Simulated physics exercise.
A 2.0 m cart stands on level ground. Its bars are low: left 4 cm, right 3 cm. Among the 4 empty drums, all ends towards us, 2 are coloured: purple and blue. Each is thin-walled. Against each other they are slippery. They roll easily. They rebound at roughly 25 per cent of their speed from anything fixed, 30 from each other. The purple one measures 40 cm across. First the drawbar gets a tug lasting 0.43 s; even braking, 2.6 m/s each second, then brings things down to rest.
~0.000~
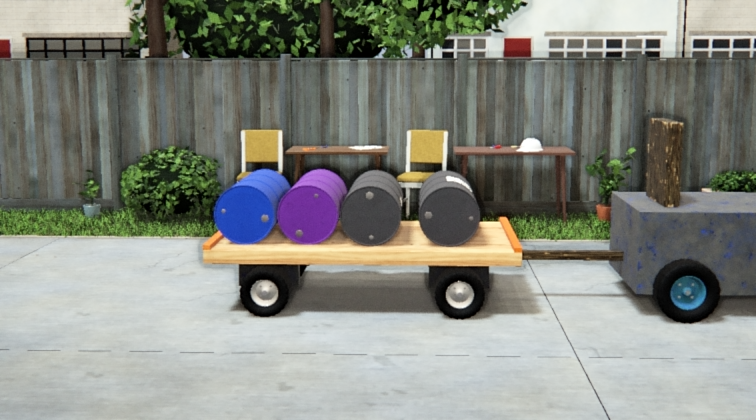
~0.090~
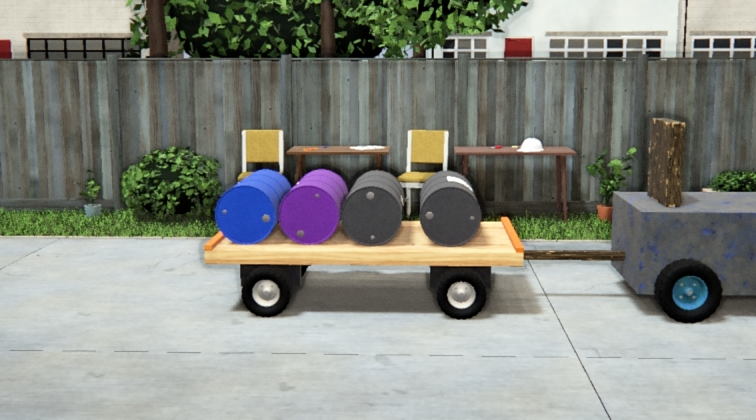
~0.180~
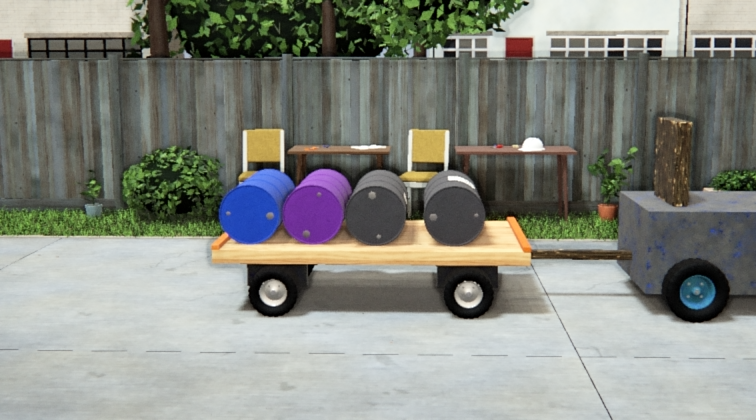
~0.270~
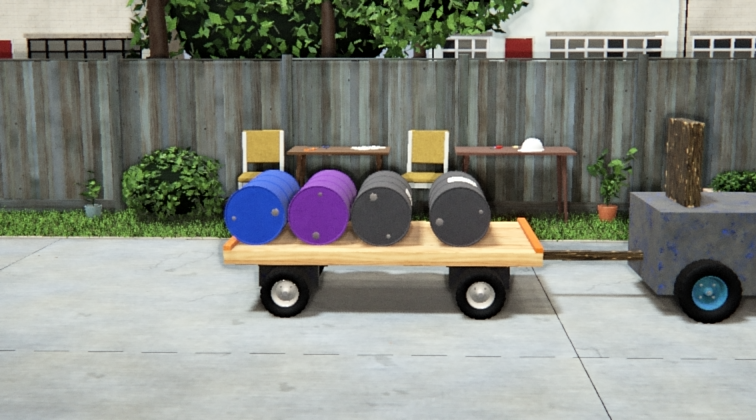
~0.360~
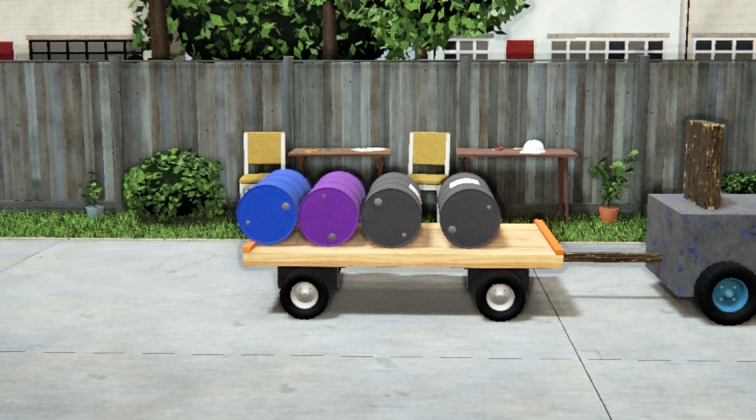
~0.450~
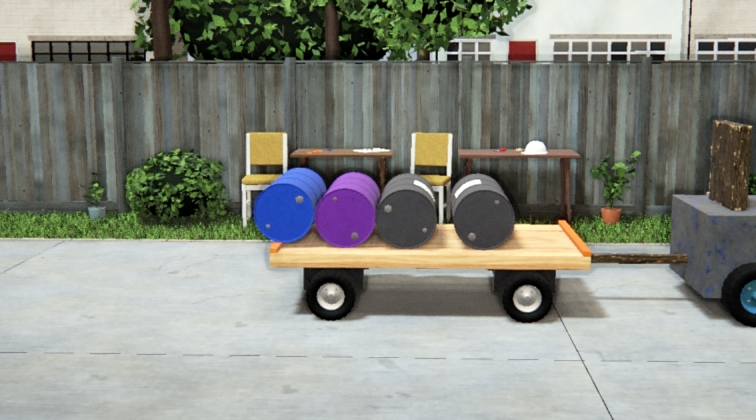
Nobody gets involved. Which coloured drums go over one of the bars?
Purple: Stays put; blue: Falls off.
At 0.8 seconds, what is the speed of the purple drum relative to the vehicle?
Near 0.3 m/s at that time.
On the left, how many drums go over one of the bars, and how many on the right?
1 left, 0 right.
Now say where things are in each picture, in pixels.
In the first picture, purple (307, 216), blue (244, 215); right bar at (518, 250); cart at rest; 4 of the 4 make up the bottom layer on the deck.
In the second picture, purple (308, 216), blue (245, 215); right bar at (520, 250); cart moving right at 0.2 m/s.
In the third picture, purple (312, 215), blue (249, 215); right bar at (527, 250); cart moving right at 0.7 m/s.
In the fourth picture, purple (318, 216), blue (254, 216); right bar at (539, 251); cart moving right at 1.1 m/s.
In the fifth picture, purple (328, 218), blue (267, 215); right bar at (560, 253); cart moving right at 1.6 m/s.
In the sixth picture, purple (345, 219), blue (284, 213); right bar at (587, 254); cart moving right at 2.0 m/s.
By 0.8 s, purple is on the deck, 20 cm from the left bar, rolling left along the cart; blue is over the left bar and falling; 1 of 4 is off.
By 1.0 s, purple is on the deck, 15 cm from the left bar; blue is over the left bar and down; 1 of 4 is off.
Finally (3.9 s), purple is on the deck, 65 cm from the left bar; blue is over the left bar and down; 1 of 4 is off.
